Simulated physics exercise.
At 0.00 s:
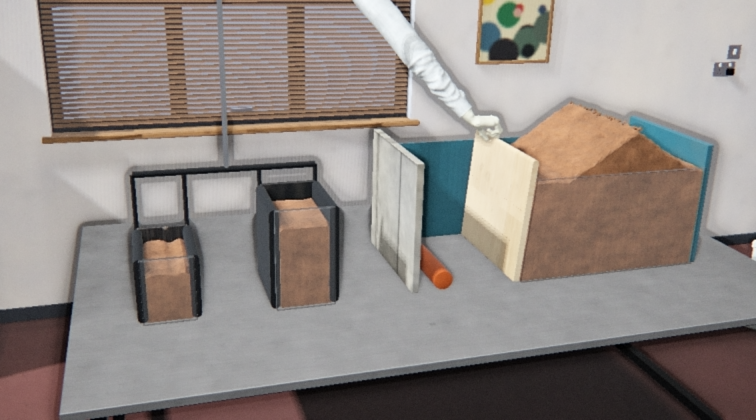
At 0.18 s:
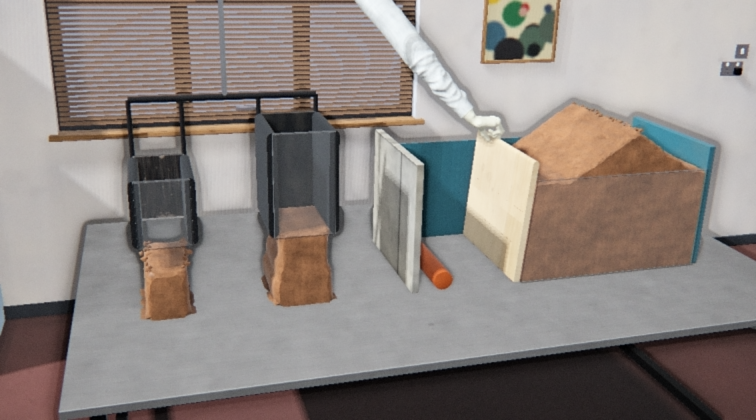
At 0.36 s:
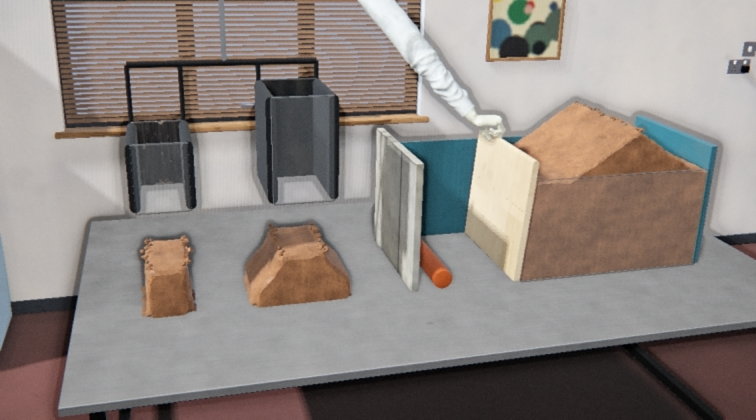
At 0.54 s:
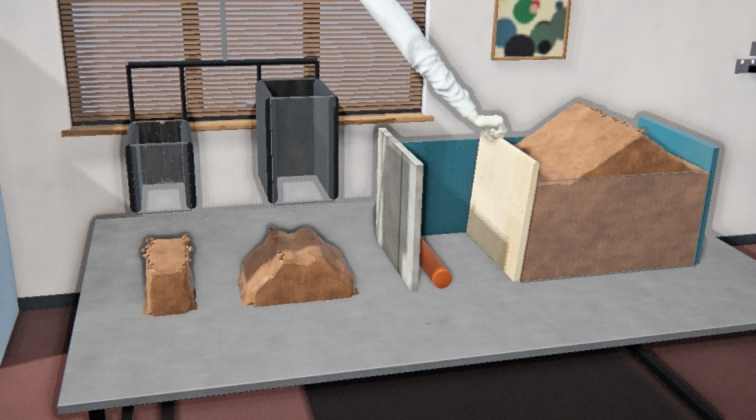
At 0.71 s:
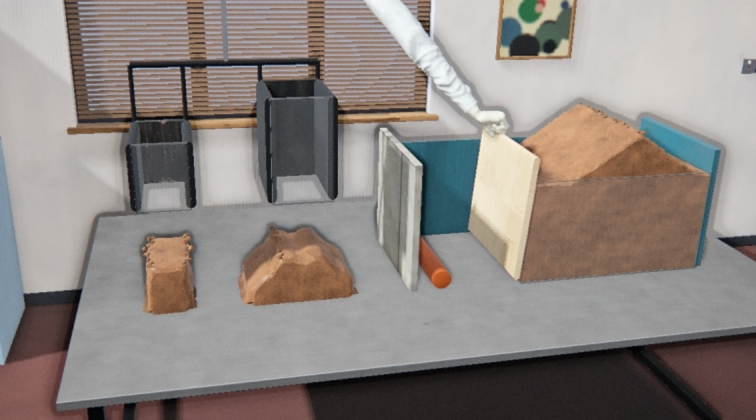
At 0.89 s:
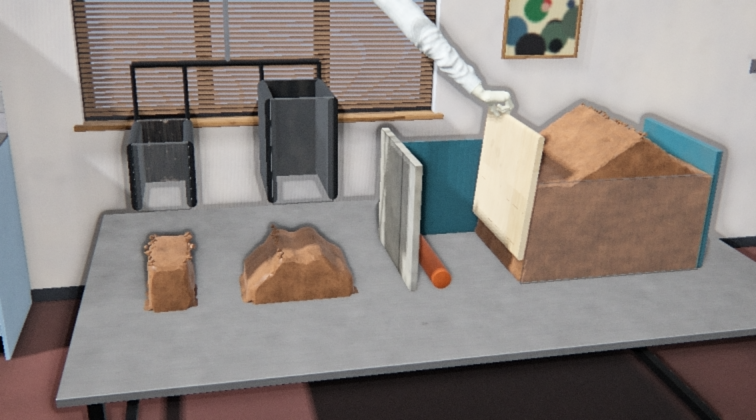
A white-sleeved arm reaches down to a cream board against a large brown clay mass at the right of a grey table, seen from slightly above in a room with a blind. Two dark open boxes lift off brown blocks at left; the smaller stays upright while the larger slumps into a mound. The view drifts slightly left, and the arm raises the board beside the pale panel and orange pipe.
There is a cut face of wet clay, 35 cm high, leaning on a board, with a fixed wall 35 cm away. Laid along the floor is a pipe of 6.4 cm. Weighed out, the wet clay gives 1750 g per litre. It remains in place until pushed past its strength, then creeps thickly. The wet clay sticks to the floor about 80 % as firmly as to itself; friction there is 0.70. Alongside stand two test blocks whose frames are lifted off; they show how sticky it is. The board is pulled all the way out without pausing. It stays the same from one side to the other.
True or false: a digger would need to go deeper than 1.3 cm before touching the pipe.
True, it is buried that deep.
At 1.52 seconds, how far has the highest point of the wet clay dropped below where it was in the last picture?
Around 10 cm.
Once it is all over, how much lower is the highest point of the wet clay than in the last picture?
Roughly 12 cm.
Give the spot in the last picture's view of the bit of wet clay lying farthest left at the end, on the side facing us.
About (440, 269).
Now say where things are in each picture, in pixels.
In the first picture, top of the board at (537, 179), not yet moved; highest point of the wet clay at (639, 133); test blocks 16 cm, 27 cm high (left to right).
In the second picture, top of the board at (537, 180), not yet moved; highest point of the wet clay at (640, 134); test blocks 16 cm, 24 cm high (left to right).
In the third picture, top of the board at (537, 180), not yet moved; highest point of the wet clay at (641, 134); test blocks 16 cm, 17 cm high (left to right).
In the fourth picture, top of the board at (537, 181), not yet moved; highest point of the wet clay at (642, 135); test blocks 16 cm, 16 cm high (left to right).
In the fifth picture, top of the board at (538, 176), moved 1.8 cm; highest point of the wet clay at (643, 137); test blocks 16 cm, 16 cm high (left to right).
In the sixth picture, top of the board at (542, 156), moved 9.0 cm; highest point of the wet clay at (644, 139); test blocks 16 cm, 16 cm high (left to right).
By 1.18 s, the fallen stuff reaches 8 % of the way across and nothing lies on the pipe.
By 1.52 s, the fallen stuff reaches 56 % of the way across and nothing lies on the pipe.
By 1.86 s, the fallen stuff reaches 79 % of the way across and 5.7 cm lies on the pipe.
By 2.20 s, the fallen stuff reaches 79 % of the way across and 6.0 cm lies on the pipe.
By 2.25 s, at the end, the fallen stuff reaches 79 % of the way across and 6.0 cm lies on the pipe.
